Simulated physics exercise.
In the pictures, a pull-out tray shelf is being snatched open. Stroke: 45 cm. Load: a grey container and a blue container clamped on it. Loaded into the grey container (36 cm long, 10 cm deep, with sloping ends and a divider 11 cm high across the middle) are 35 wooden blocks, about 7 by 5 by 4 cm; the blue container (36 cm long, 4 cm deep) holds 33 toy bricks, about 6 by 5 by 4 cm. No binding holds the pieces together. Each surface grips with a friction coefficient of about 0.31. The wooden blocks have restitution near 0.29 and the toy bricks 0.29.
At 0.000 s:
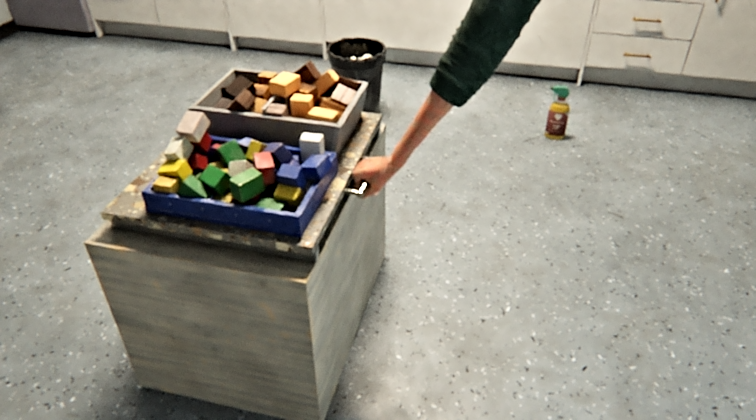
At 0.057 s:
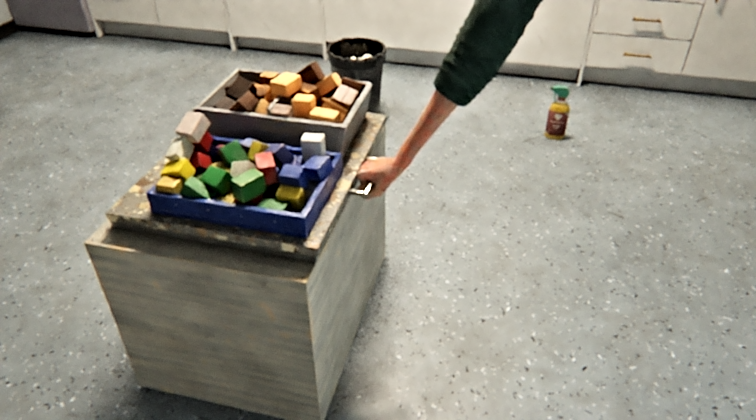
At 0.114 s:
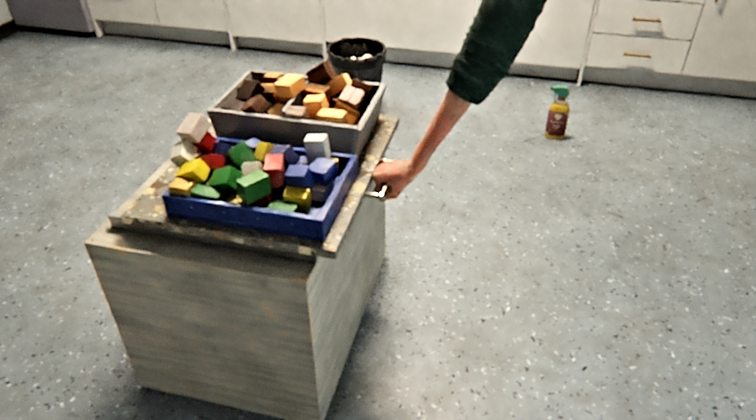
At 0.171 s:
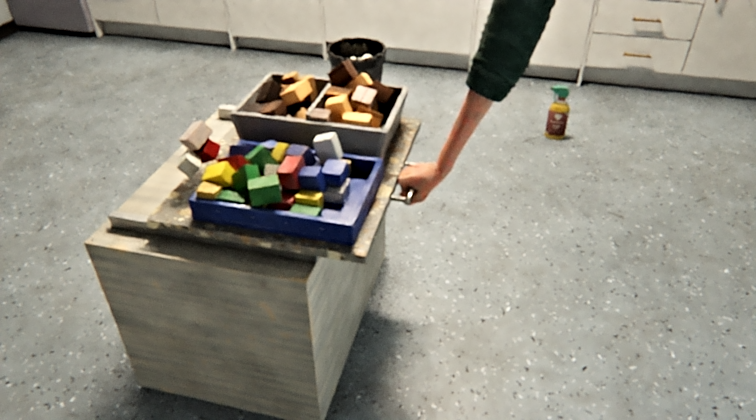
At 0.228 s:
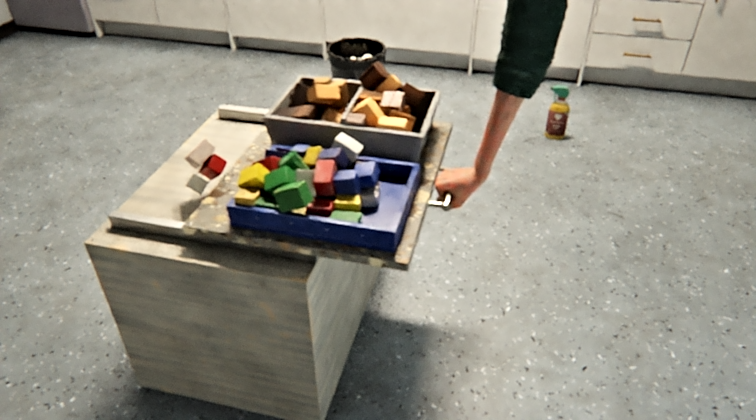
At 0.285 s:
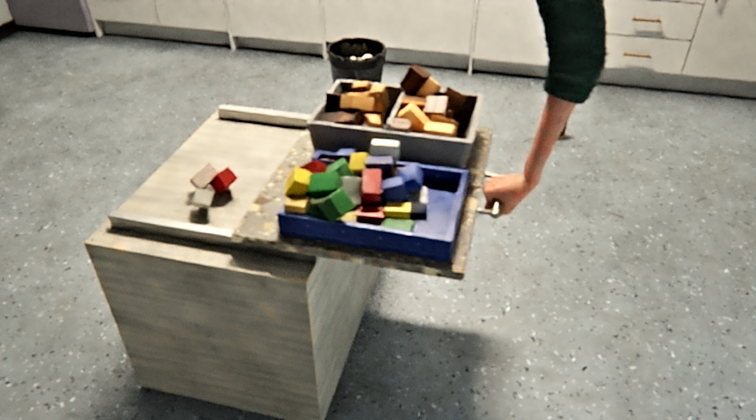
In this clip, a hand pulls a tray shelf out to the right from a cabinet, carrying a grey container of wooden blocks and a blue container of toy bricks, while a few bricks drop from the blue one onto the cabinet top.
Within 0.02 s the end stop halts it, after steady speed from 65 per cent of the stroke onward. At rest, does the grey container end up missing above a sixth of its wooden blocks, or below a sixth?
Below a sixth.
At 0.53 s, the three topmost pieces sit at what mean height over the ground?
Their middles sit some 80 cm up.
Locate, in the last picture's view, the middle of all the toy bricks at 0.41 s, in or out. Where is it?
Roughly (441, 203).
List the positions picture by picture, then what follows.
In the first frame (we follow the rim corner now nearest the camera, unless another is named), grey container (by its farthest rim corner) at (235, 69); blue container at (294, 214); shelf out by 0 cm; nothing out yet.
The second frame shows grey container at (239, 69); blue container at (300, 215); shelf out by 1 cm.
The third frame shows grey container at (251, 70); blue container at (317, 218); shelf out by 5 cm; 1 out, the lowest brick at (184, 154).
The fourth frame shows grey container at (272, 73); blue container at (347, 223); shelf out by 12 cm; 3 out, the lowest brick at (205, 151).
The fifth frame shows grey container at (302, 76); blue container at (390, 229); shelf out by 22 cm; 3 out, the lowest brick at (197, 183).
The sixth frame shows grey container at (341, 80); blue container at (445, 238); shelf out by 33 cm; 3 out, the lowest brick at (223, 181).
After 0.33 s, end of travel.
After 0.41 s, 0 of 35 out of the grey container and 6 of 33 out of the blue container.
After 0.53 s, 0 of 35 out of the grey container and 10 of 33 out of the blue container.
After 0.75 s, 0 of 35 out of the grey container and 10 of 33 out of the blue container.
When it is over (at 1.18 s), 0 of 35 out of the grey container and 10 of 33 out of the blue container. Asked share, 0 of 35, 0 per cent.
